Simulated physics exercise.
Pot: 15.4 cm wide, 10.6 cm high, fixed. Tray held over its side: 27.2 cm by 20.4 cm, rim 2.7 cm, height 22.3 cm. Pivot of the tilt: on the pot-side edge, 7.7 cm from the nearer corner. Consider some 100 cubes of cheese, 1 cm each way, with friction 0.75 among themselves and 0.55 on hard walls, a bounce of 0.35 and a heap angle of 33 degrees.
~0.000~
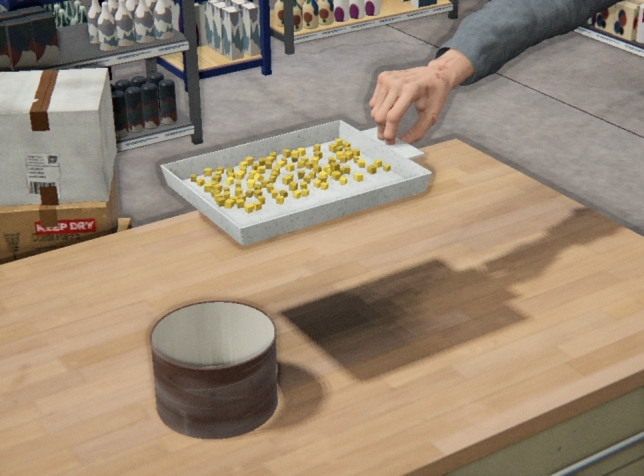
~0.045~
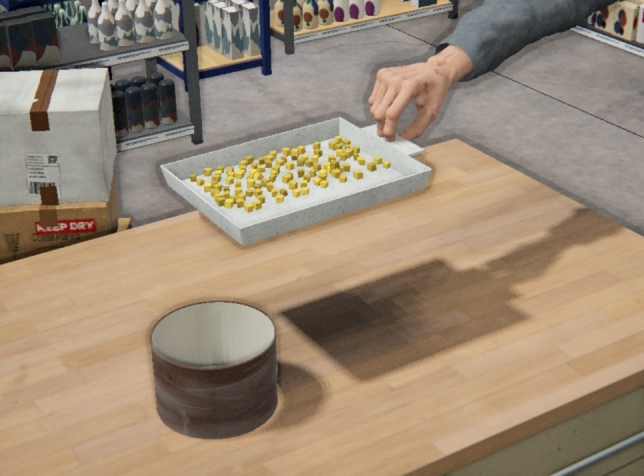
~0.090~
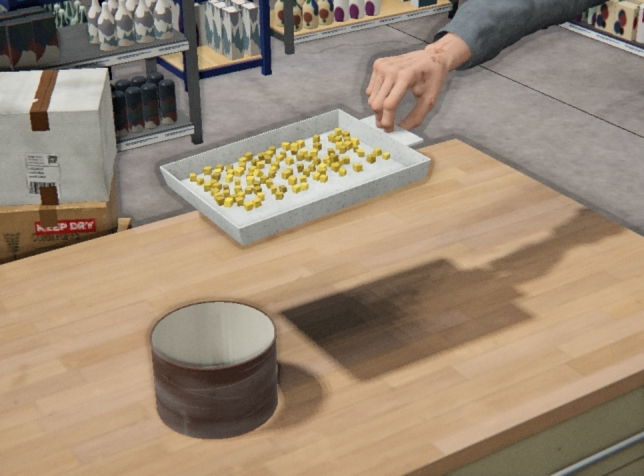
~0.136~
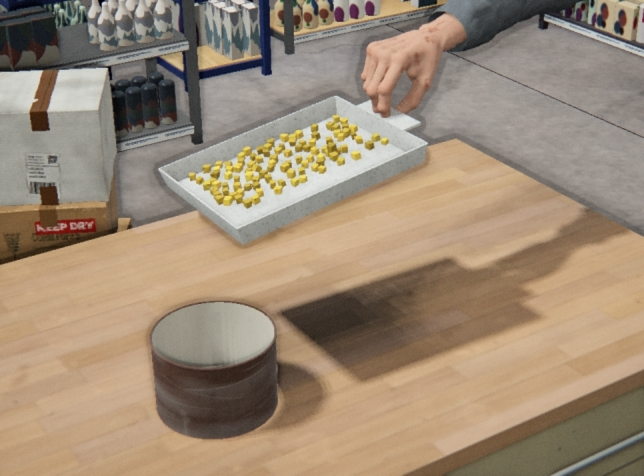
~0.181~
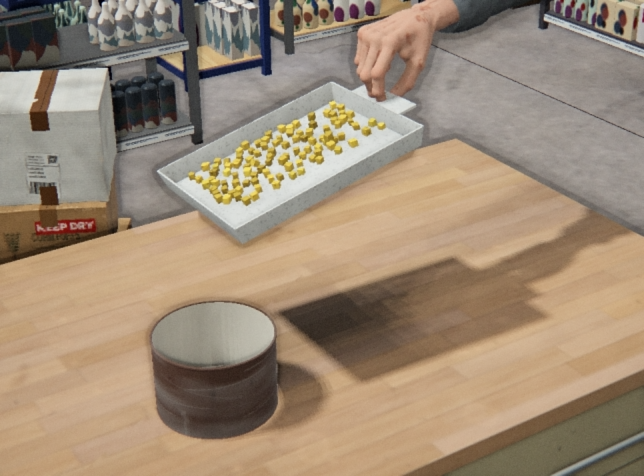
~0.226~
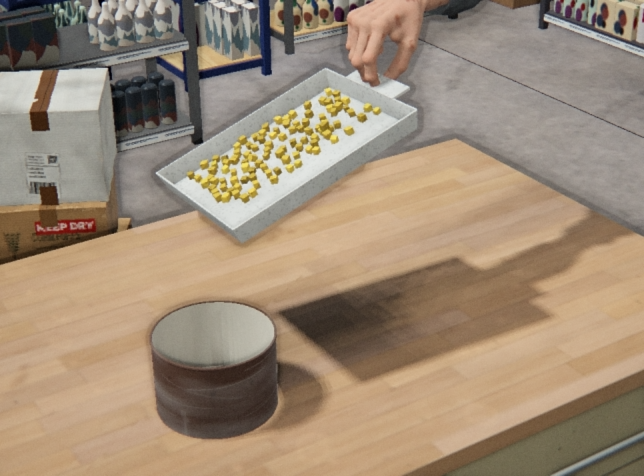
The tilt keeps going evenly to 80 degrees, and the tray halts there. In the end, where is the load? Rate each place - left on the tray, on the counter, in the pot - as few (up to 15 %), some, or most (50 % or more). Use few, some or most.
Left on the tray: Some; counter: Most; pot: Few.
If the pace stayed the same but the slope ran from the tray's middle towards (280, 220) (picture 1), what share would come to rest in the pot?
Roughly 65 percent of them.
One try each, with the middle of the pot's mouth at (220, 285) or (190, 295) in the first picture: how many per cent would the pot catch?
That gives roughly 0 per cent and then 20 per cent.
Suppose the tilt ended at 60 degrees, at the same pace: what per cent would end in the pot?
That would give about 0 per cent.
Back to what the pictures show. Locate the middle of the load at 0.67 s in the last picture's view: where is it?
Around (188, 183).
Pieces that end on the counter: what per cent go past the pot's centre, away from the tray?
Roughly 90 percent of the spill.
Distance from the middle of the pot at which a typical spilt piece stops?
Close to 24 cm, give or take.
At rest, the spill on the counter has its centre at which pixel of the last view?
At rest, its centre lies at about (54, 374).
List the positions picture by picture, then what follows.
In the first frame, tray tilt 0 degrees, front corners at (242, 225) and (425, 172); middle of the pieces at (291, 177); pot at (213, 333).
In the second frame, tray tilt 1 degrees, front corners at (242, 225) and (425, 169); middle of the pieces at (291, 176).
In the third frame, tray tilt 4 degrees, front corners at (241, 225) and (424, 159), lowest corner left back; middle of the pieces at (290, 171).
In the fourth frame, tray tilt 9 degrees, front corners at (239, 225) and (421, 143), lowest corner left back; middle of the pieces at (289, 164).
In the fifth frame, tray tilt 14 degrees, front corners at (237, 225) and (417, 127), lowest corner left back; middle of the pieces at (286, 156).
In the sixth frame, tray tilt 19 degrees, front corners at (235, 225) and (411, 111), lowest corner left back; middle of the pieces at (284, 149); pot at (213, 333). Its pace works out near 115 degrees a second.
After 0.49 s, tilt 49 degrees; the tray holds 100 %, the pot 0 %.
After 0.67 s, tilt 70 degrees; the tray holds 100 %, the pot 0 %.
After 0.97 s, tilt 80 degrees; the tray holds 40 %, the pot 0 %.
In the end, at 2.7 s, tray 35 %, counter 65 %, pot 0 %.
